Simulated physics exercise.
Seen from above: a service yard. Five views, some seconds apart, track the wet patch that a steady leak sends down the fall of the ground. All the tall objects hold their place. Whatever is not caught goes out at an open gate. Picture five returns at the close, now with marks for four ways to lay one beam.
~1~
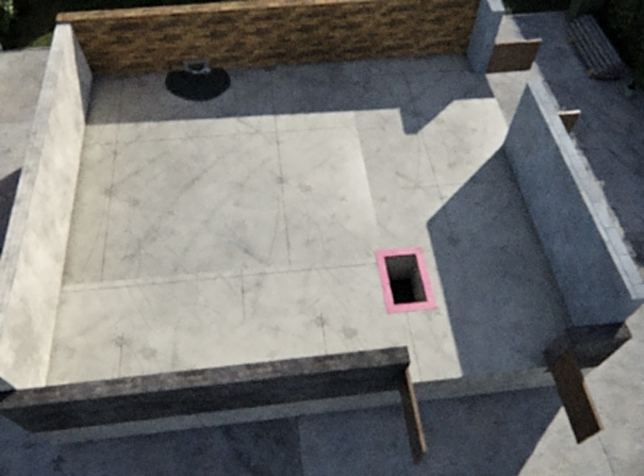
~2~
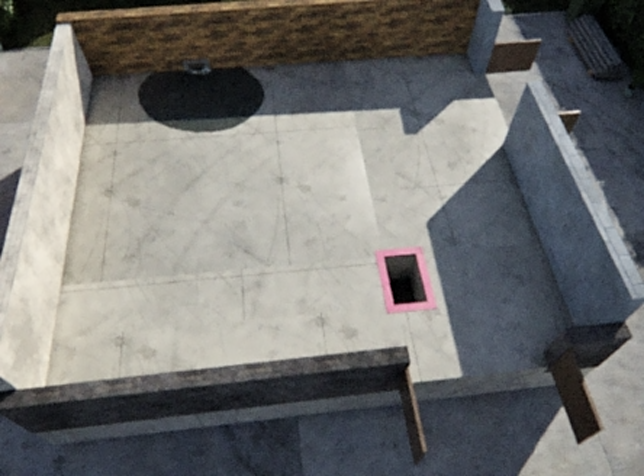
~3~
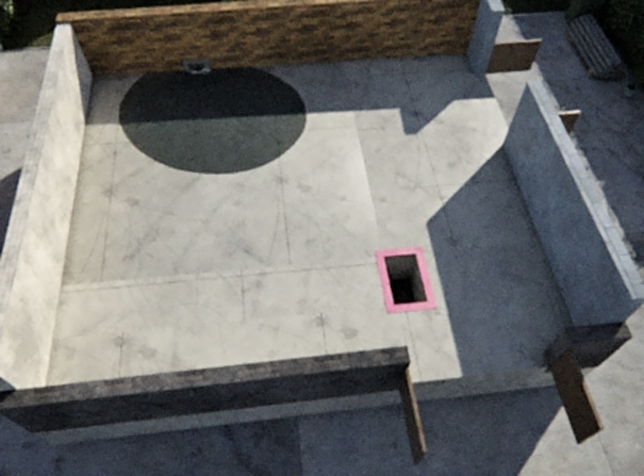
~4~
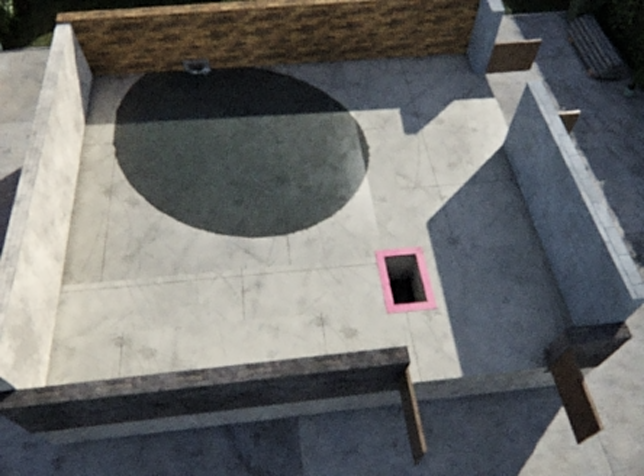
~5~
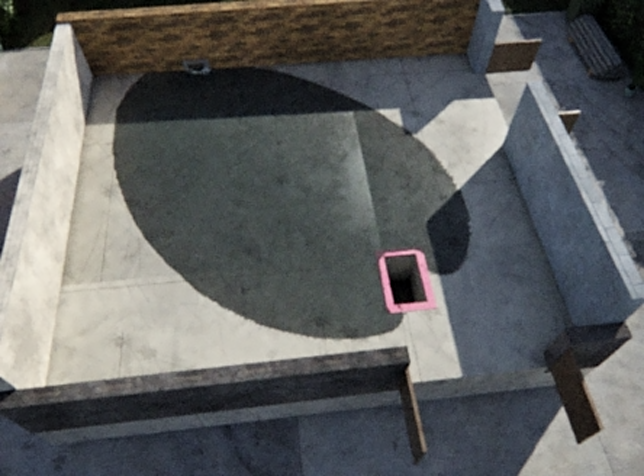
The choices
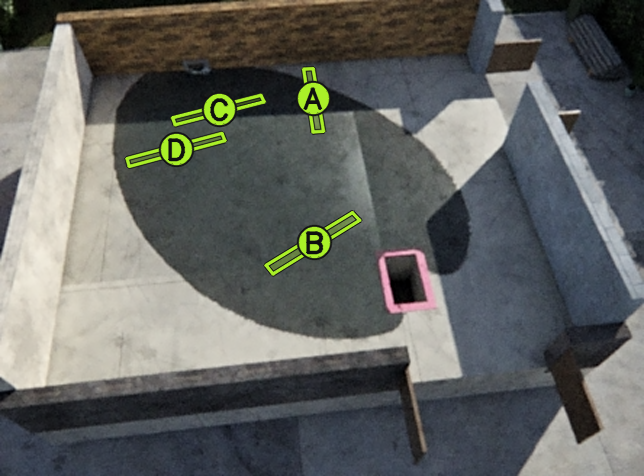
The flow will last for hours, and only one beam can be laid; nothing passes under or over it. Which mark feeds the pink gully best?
The answer is spot A.
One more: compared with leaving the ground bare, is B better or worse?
Worse.
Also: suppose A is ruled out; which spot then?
D it is.
In lime, A from (318, 131) to (308, 68); B from (269, 269) to (356, 216); C from (173, 121) to (262, 98); D from (128, 162) to (223, 137).
With A, about 31 % of the stream goes into the pink gully, about 68 % out by the gates.
With B, about 4 % of the stream goes into the pink gully, about 95 % out by the gates.
With C, about 8 % of the stream goes into the pink gully, about 92 % out by the gates.
With D, about 20 % of the stream goes into the pink gully, about 80 % out by the gates.
